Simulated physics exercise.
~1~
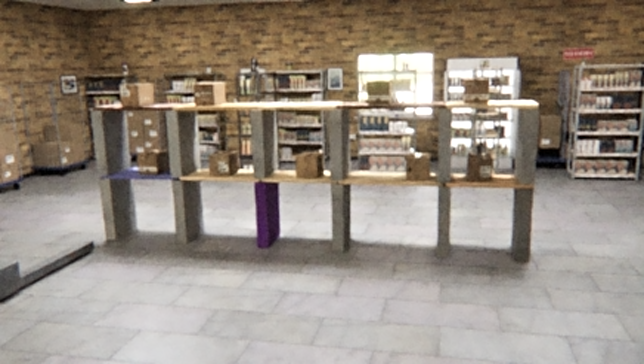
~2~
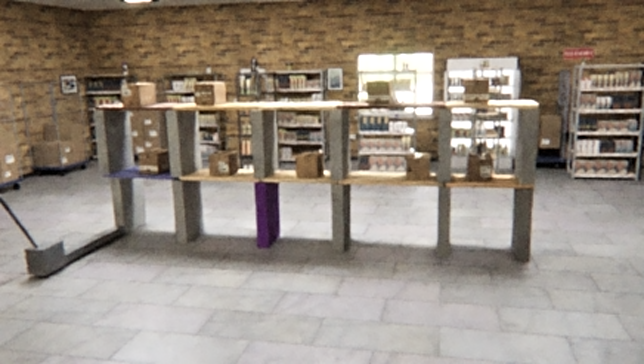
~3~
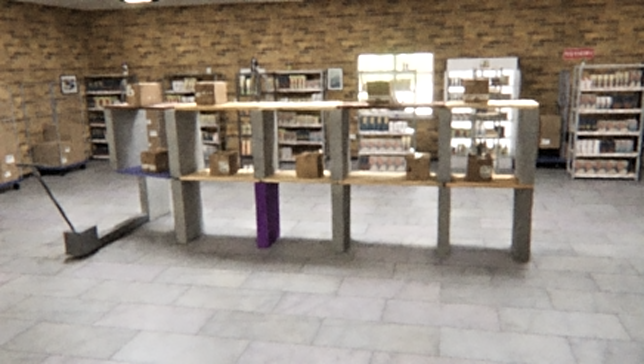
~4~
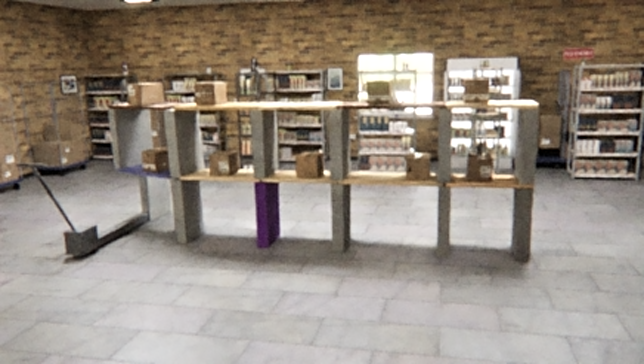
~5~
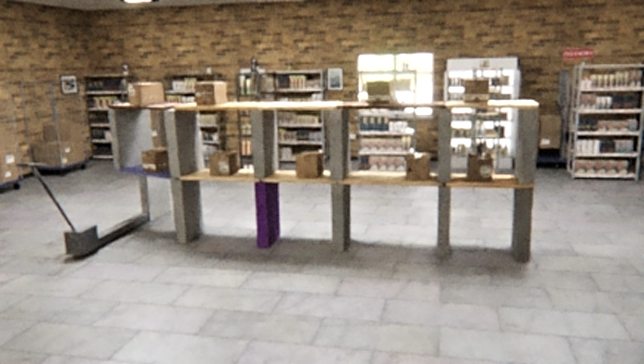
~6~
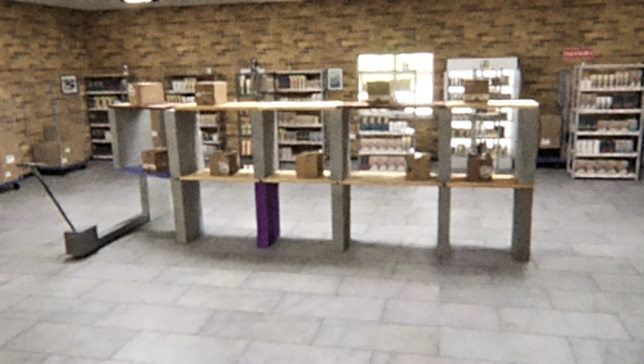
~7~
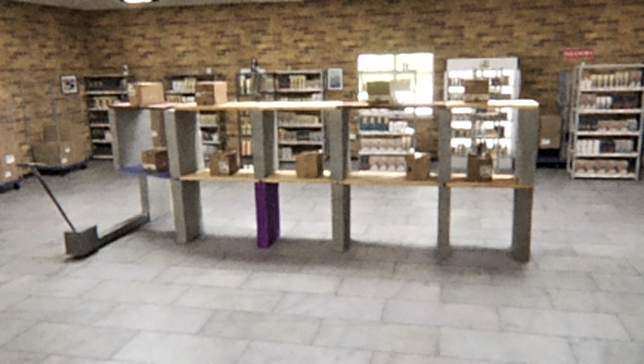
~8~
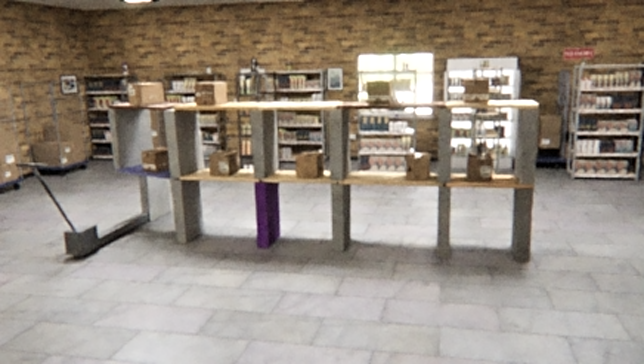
A long, two-tier shelf of light boards on grey block uprights stands across a tiled shop floor, seen from the front by a still camera, with stocked racks and a brick wall behind. Brown cartons sit on both tiers; one lower upright near the middle is purple, and the lower board at the left end is blue. A low grey jack with a slanted handle slides in from the left and pushes the foot of the leftmost upright, shifting that end slightly right. The jack stops, and everything stays standing, the purple upright unmoved.
